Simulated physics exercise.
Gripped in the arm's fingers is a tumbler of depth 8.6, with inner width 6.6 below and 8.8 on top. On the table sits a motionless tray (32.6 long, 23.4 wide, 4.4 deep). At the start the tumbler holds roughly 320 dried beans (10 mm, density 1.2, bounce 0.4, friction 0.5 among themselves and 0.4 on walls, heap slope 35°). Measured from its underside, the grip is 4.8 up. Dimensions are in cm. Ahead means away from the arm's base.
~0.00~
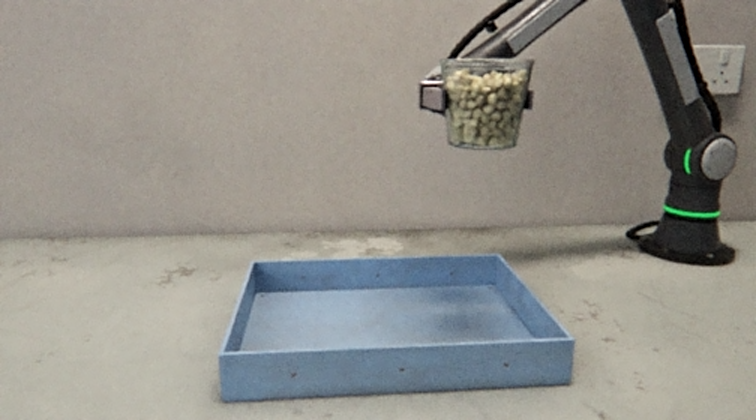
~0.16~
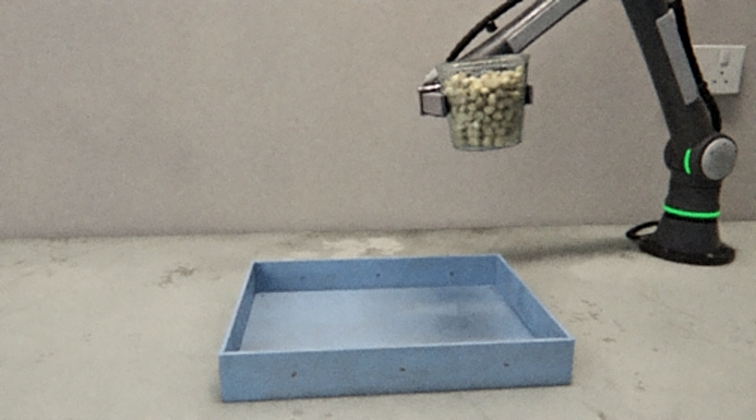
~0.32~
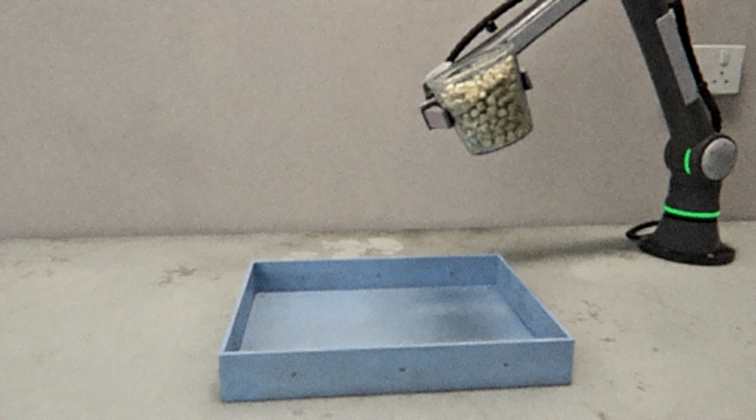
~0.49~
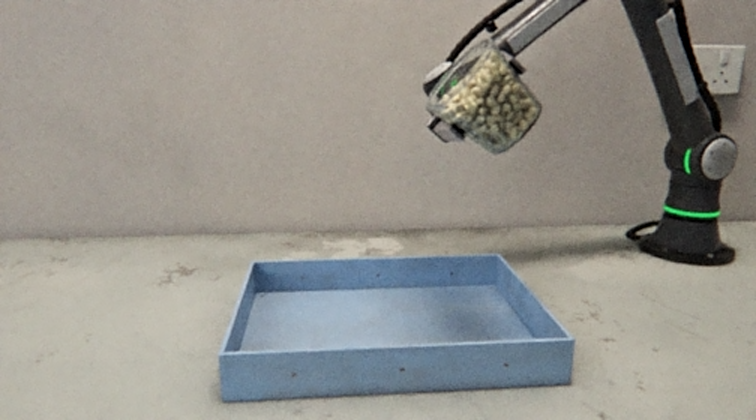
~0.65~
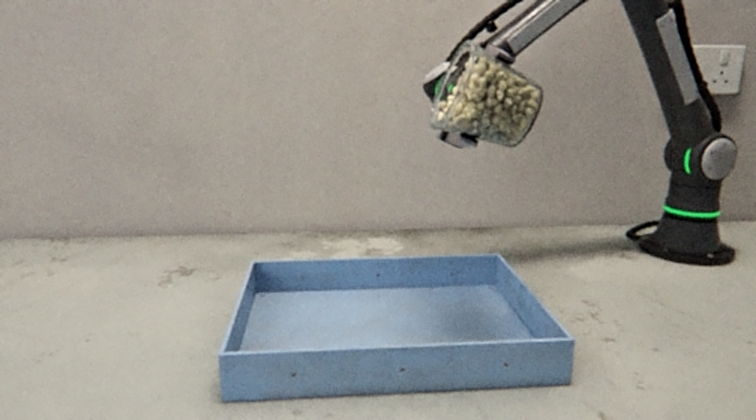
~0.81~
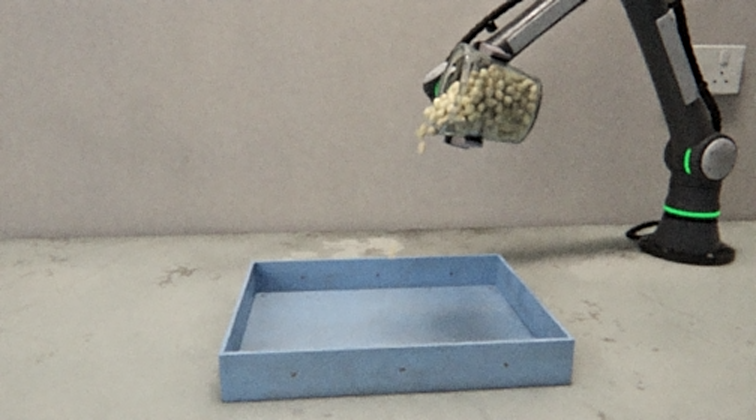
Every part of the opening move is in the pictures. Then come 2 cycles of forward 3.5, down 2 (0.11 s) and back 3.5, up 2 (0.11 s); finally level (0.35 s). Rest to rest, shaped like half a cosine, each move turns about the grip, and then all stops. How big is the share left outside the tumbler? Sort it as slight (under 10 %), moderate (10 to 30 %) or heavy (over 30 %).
It counts as heavy.
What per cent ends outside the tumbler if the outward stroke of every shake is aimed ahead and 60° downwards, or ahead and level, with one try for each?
Estimates, in order: 20 % then 70 %.
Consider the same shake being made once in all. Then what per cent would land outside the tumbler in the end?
My guess is near 35 per cent.
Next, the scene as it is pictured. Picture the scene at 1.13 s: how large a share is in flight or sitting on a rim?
My guess is some 12 in a hundred.
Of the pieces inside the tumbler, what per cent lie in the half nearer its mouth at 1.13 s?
45 %.
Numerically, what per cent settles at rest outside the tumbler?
Some 45 per cent.
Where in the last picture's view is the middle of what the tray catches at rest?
It ends up close to (344, 331).
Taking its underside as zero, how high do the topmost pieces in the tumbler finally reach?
Top of the fill: Near 6.5 cm.
After 1.13 s, tilted 75° forward, highest piece 27 above the table; 227 in the tumbler, 50 in the tray, 39 in flight or on a rim.
After 1.44 s, tilted 32° forward, highest piece 28 above the table; 166 in the tumbler, 144 in the tray, 1 on the table or floor, 5 in flight or on a rim.
After 1.80 s, level, highest piece 28 above the table; 166 in the tumbler, 149 in the tray, 1 on the table or floor.
After 2.85 s, level, highest piece 28 above the table; 166 in the tumbler, 149 in the tray, 1 on the table or floor.
In the end, 166 in the tumbler, 149 in the tray, 1 on the table or floor. That is 47 % outside the tumbler.
